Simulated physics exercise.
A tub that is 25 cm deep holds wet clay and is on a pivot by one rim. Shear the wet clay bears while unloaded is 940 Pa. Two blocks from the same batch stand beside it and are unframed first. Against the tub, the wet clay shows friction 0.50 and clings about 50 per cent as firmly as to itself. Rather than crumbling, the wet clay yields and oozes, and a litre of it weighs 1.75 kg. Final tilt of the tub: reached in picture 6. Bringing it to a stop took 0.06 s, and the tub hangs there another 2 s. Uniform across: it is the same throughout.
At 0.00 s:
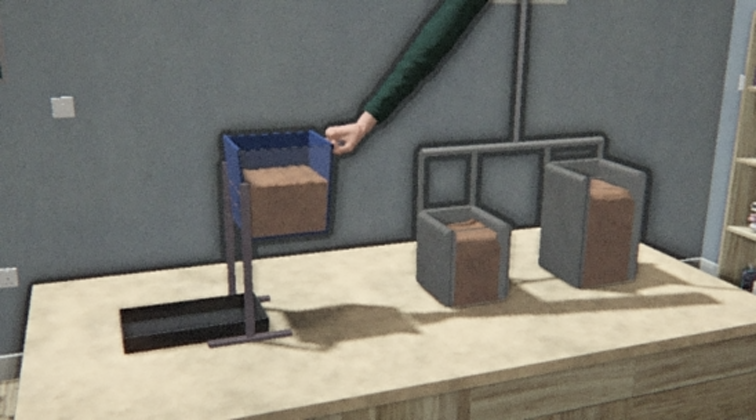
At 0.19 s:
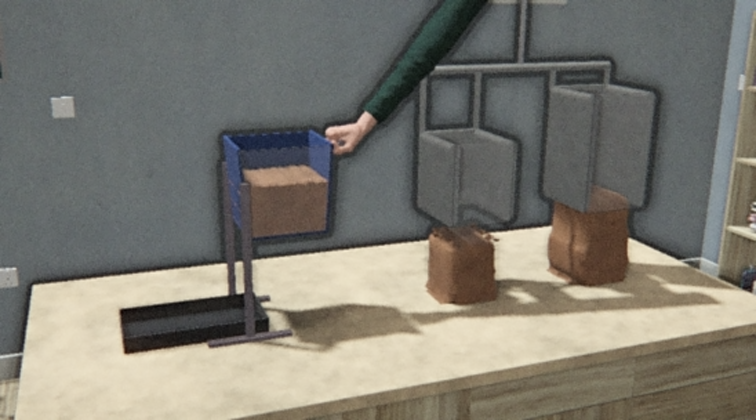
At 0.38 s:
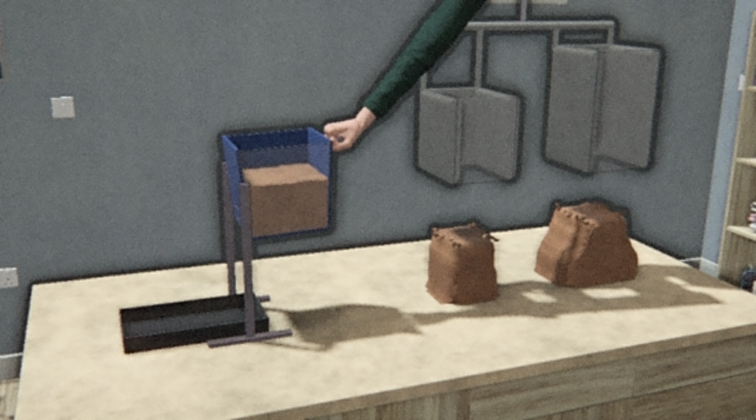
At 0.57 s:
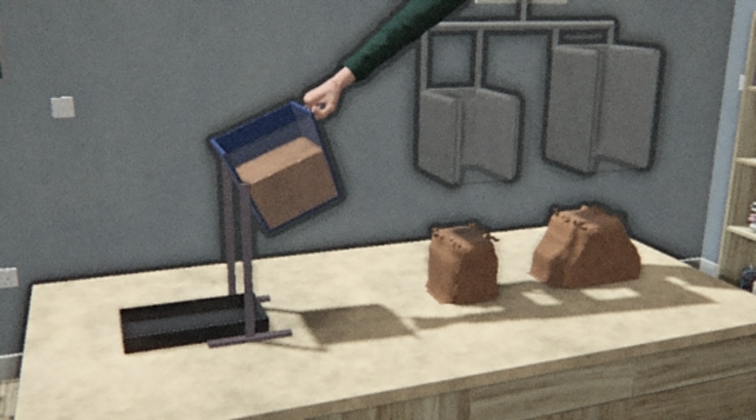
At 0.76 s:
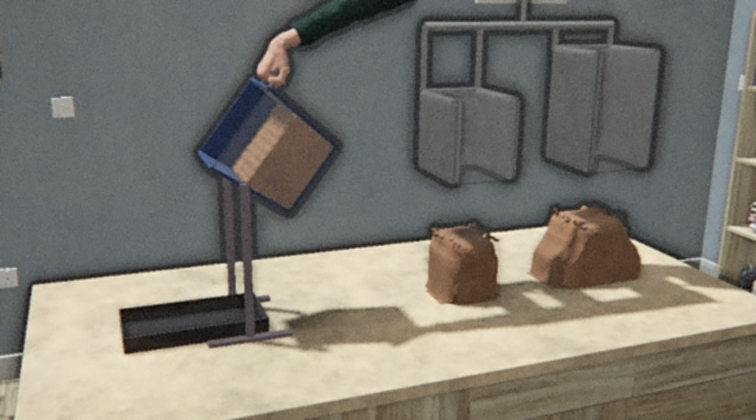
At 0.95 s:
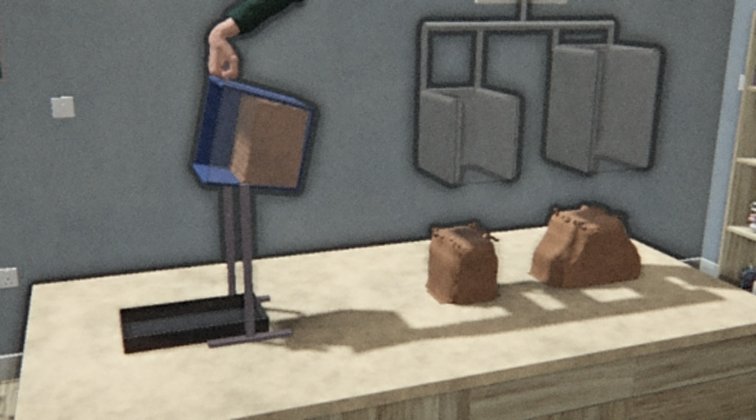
Two grey moulds rose off two brown clay blocks, and the taller block slumped wider; then a green-sleeved hand tilted the blue tub of clay to the left above a black tray.
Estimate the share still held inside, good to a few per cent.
I would say about 100 percent.
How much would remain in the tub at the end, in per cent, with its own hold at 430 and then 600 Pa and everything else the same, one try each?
100 %, then 100 %.
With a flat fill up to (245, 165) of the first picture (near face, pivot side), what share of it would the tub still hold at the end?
In that case, around 100 percent.
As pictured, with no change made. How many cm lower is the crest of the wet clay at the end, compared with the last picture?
About 1 cm.
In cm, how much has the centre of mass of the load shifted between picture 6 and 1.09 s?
I'd estimate roughly 1 centimetres.
After 1.09 s, the tub is at 77 degrees and holds 100 %.
After 1.26 s, the tub is at 77 degrees and holds 100 %.
After 1.43 s, the tub is at 77 degrees and holds 100 %.
After 1.60 s, the tub is at 77 degrees and holds 100 %.
After 2.95 s, the tub is at 77 degrees and holds 100 %.
